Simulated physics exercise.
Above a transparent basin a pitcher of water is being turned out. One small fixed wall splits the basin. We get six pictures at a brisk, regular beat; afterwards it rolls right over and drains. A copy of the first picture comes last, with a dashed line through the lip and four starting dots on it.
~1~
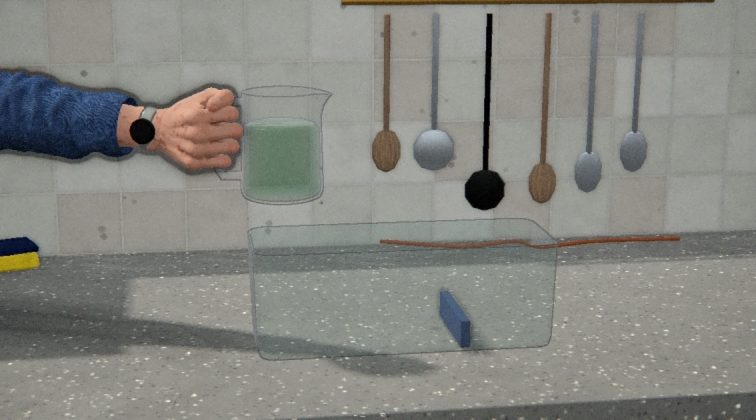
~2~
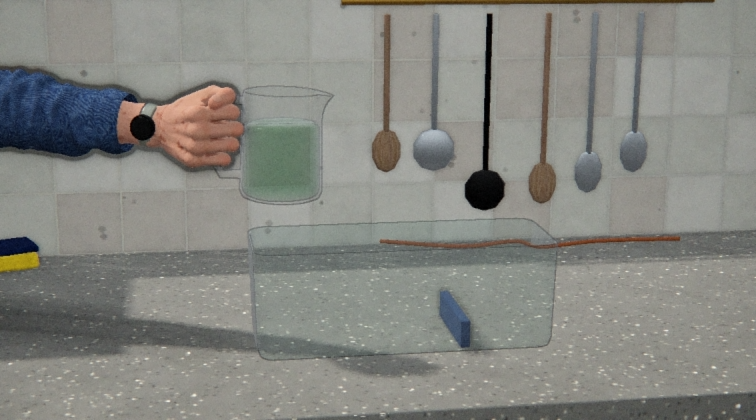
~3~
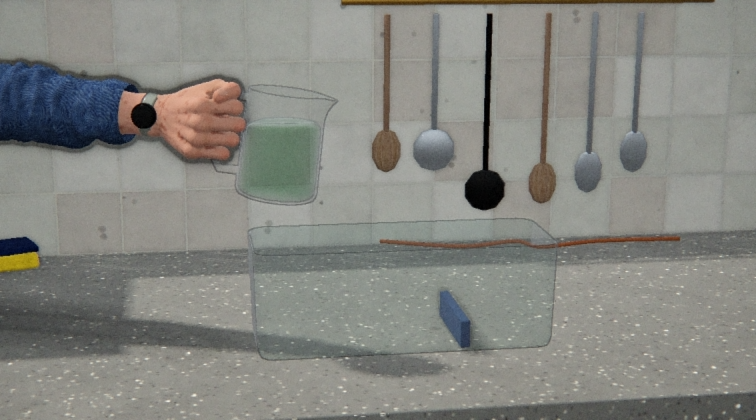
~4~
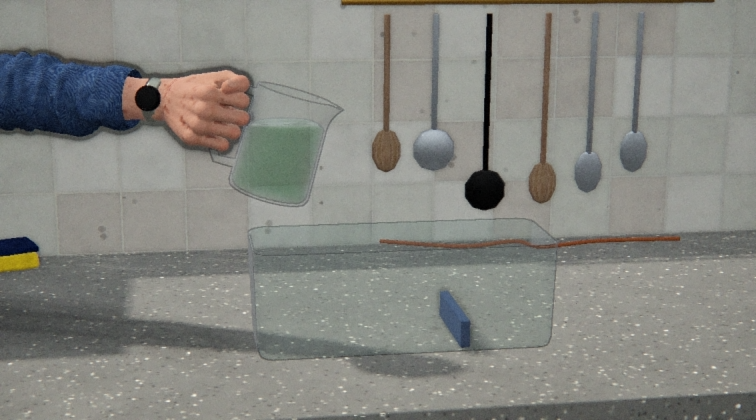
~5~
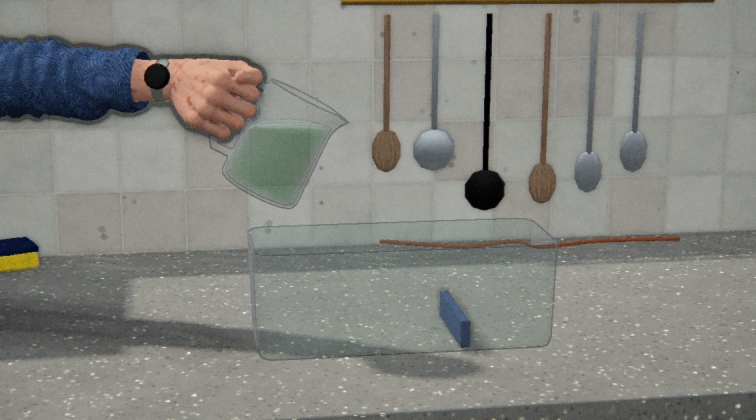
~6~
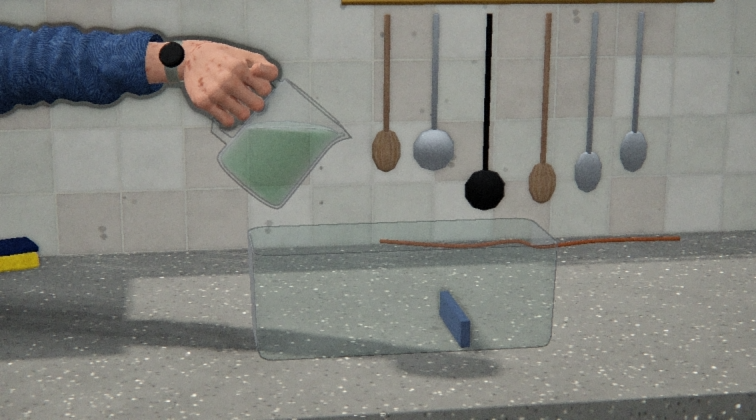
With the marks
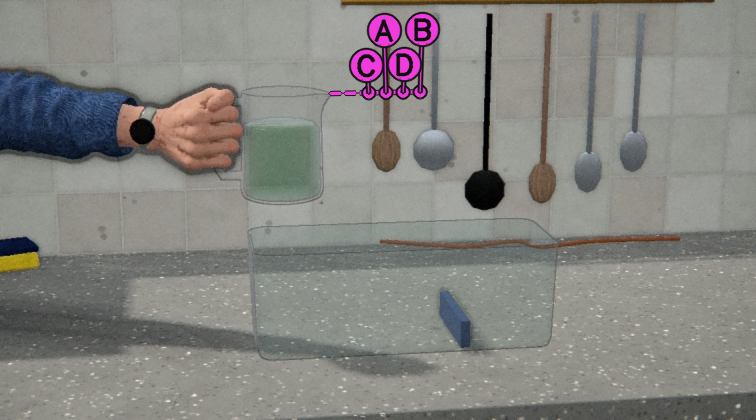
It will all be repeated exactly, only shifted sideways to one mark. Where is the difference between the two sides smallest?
Best: A.
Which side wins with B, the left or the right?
More ends on the right.
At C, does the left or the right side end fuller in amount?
The left side.
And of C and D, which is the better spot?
That would be D.
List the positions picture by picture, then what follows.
Upright, lip at (331, 93); basin from (257, 359) to (551, 345); top of the wall at (455, 305); nothing has left yet.
Upright, lip at (332, 95); nothing has left yet.
Tipped about 8°, lip at (337, 100); nothing has left yet.
Tipped about 16°, lip at (343, 109); nothing has left yet.
Tipped about 28°, lip at (348, 121); nothing has left yet.
Tipped about 41°, lip at (351, 136); nothing has left yet.
On the marked copy, A at (386, 92); B at (420, 91); C at (368, 92); D at (403, 92).
With A, about 53 % ends left of the wall and 44 % right of it.
With B, about 14 % ends left of the wall and 83 % right of it; 3 % is lost outside.
With C, about 88 % ends left of the wall and 9 % right of it; 3 % is lost outside.
With D, about 18 % ends left of the wall and 80 % right of it.
